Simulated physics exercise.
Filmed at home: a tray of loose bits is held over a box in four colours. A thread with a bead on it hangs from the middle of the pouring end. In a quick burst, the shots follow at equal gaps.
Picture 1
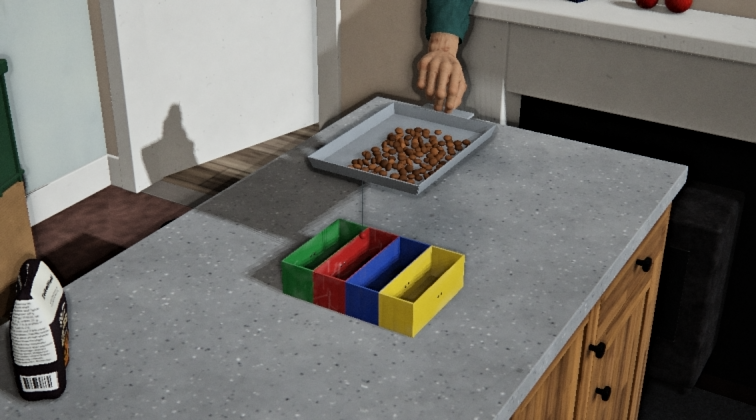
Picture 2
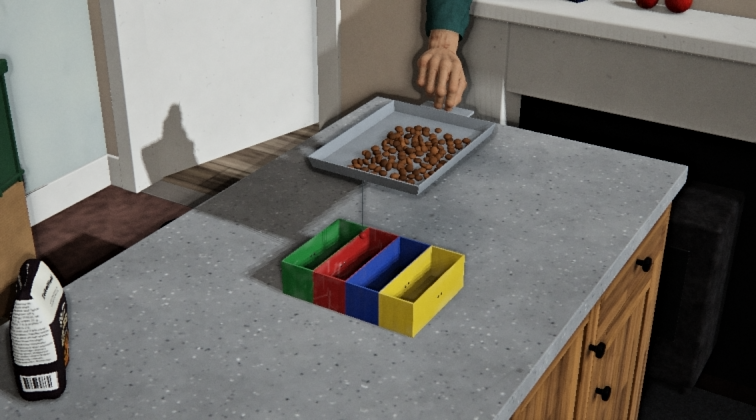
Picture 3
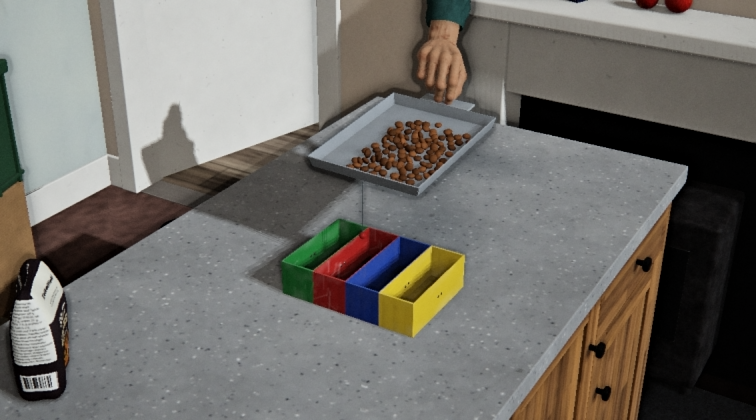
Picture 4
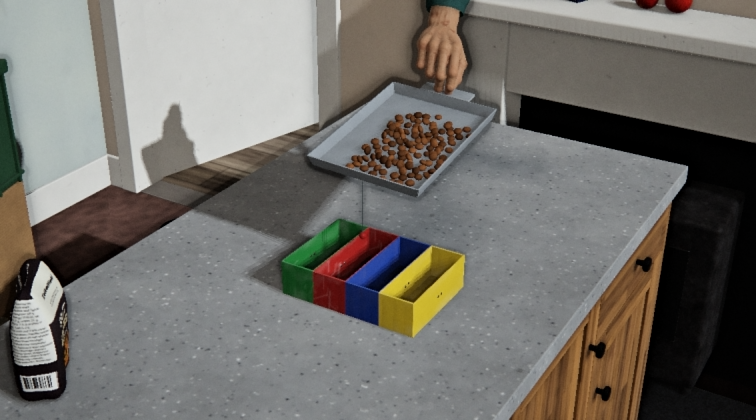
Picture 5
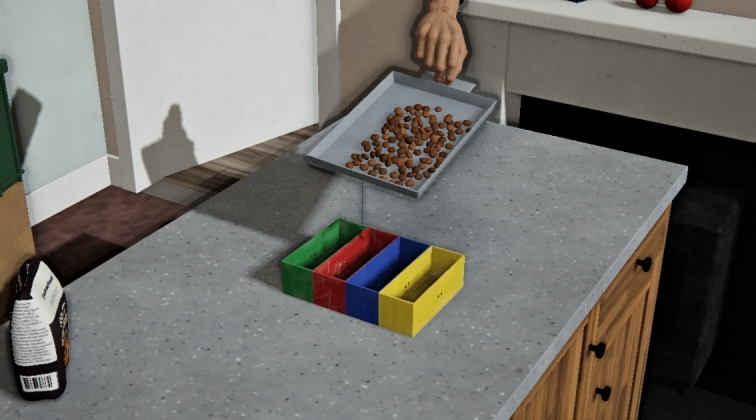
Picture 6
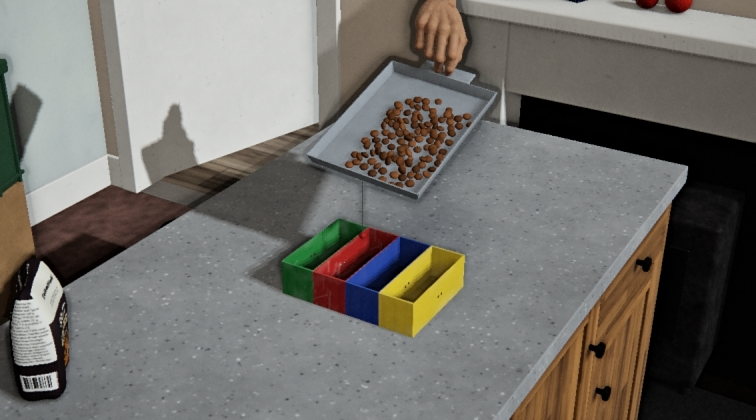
A grey speckled kitchen counter with wooden drawers is seen from above at an angle, by a white door and a dark fireplace. A hand in a green sleeve grips a grey tray of brown kibble behind an open box with green, red, blue and yellow cells, a dark bag at left. The hand gradually raises the tray's back end, tilting it toward the box, while the camera stays still.
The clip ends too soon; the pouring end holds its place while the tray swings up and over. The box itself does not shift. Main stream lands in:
Blue.
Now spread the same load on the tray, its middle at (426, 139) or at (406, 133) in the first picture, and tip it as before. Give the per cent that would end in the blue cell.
50 per cent for the first try, 50 per cent for the second.
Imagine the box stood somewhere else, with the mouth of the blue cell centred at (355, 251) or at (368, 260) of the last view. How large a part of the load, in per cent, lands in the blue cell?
10 %, then 20 %.
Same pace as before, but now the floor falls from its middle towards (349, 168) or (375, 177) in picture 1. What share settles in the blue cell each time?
0 and 30 per cent, in that order.
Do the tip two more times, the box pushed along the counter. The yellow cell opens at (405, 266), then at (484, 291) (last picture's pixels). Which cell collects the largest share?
First the yellow one, then that red cell.
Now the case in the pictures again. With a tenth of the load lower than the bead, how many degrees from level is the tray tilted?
It has tipped about 80 degrees.
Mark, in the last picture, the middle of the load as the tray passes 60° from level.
I'd put the middle of the pieces at roughly (400, 162).
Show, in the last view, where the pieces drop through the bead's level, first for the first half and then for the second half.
(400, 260), then (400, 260).
Shortly afterwards, tray tipped steeply; all but a few on the tray; only a few falling or outside the box.
Next, tray tipped right over; a little on the tray; near a third in the blue cell; near a quarter in the yellow cell; a little in the red cell; a little falling or outside the box.
Some moments later, tray tipped past a quarter turn; near half in the blue cell; near a third in the yellow cell; near a quarter in the red cell; only a few in the green cell.
In the end, tray tipped past a quarter turn; near half in the blue cell; near a third in the yellow cell; near a quarter in the red cell; only a few in the green cell.
